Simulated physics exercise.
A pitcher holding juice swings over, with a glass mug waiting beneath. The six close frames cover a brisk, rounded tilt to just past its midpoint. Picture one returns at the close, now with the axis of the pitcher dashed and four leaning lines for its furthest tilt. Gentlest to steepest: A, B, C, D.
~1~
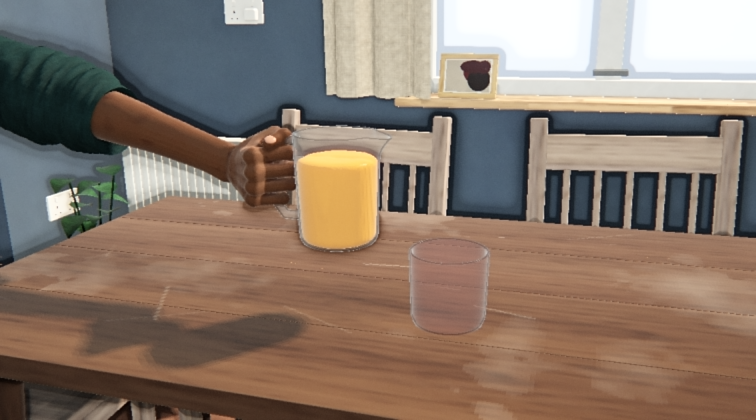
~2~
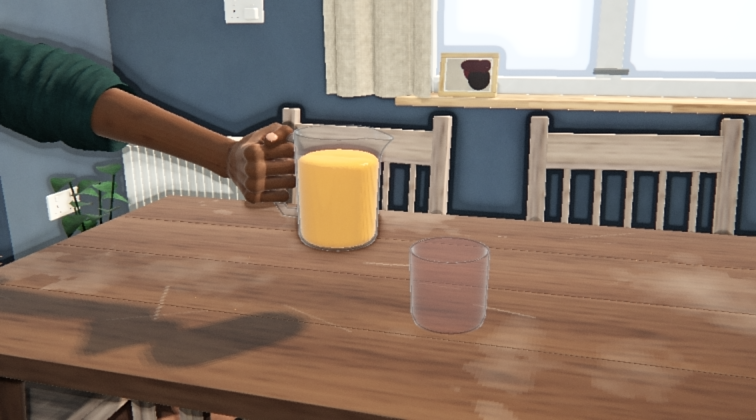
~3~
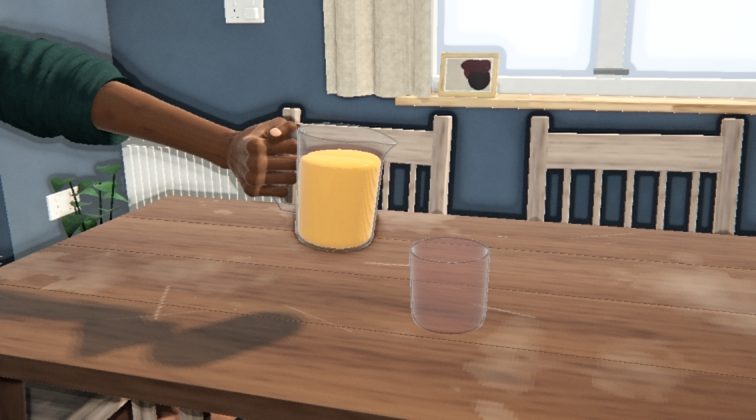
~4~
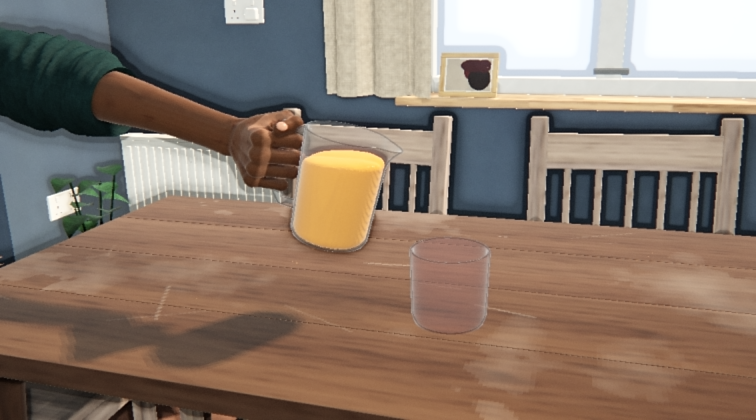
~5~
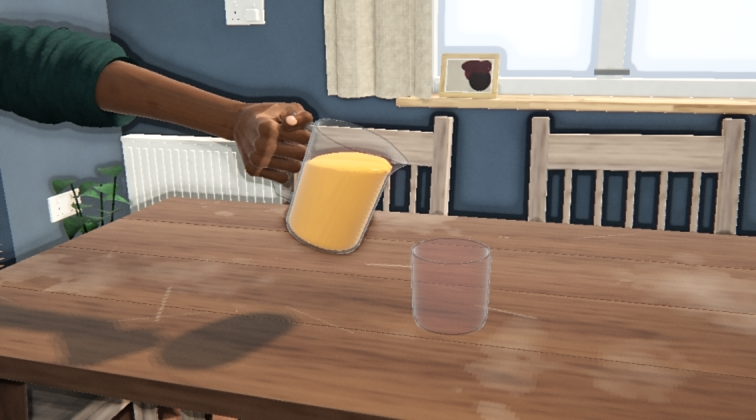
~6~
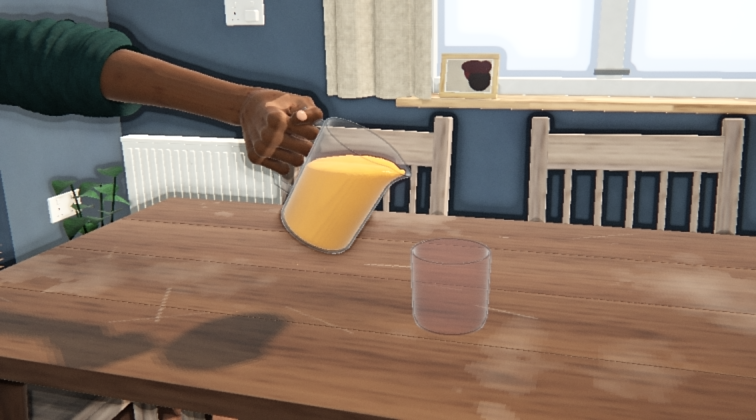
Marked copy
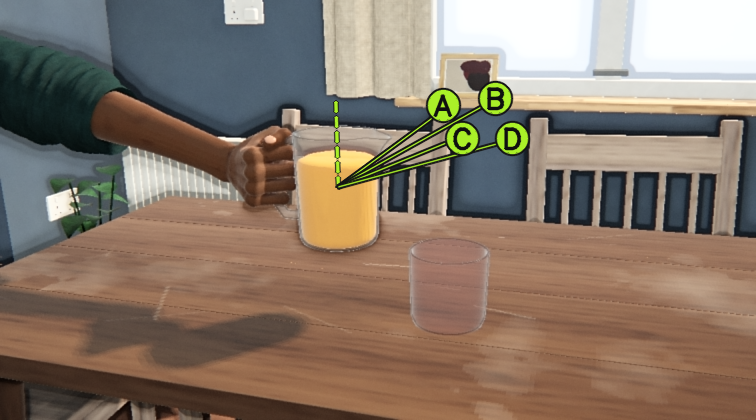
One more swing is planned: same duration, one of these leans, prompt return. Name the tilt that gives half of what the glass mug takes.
Go for C.
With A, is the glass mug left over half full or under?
Under half.
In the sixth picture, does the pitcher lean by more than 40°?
No, it does not.
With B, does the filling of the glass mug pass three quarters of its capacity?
No, less.
On the marked copy, A at (431, 118); B at (481, 107); C at (445, 143); D at (496, 144).
For line A, the glass mug ends with about 25 % of what it can hold.
For line B, the glass mug ends with about 37 % of what it can hold.
For line C, the glass mug ends with about 50 % of what it can hold.
For line D, the glass mug ends with about 66 % of what it can hold.
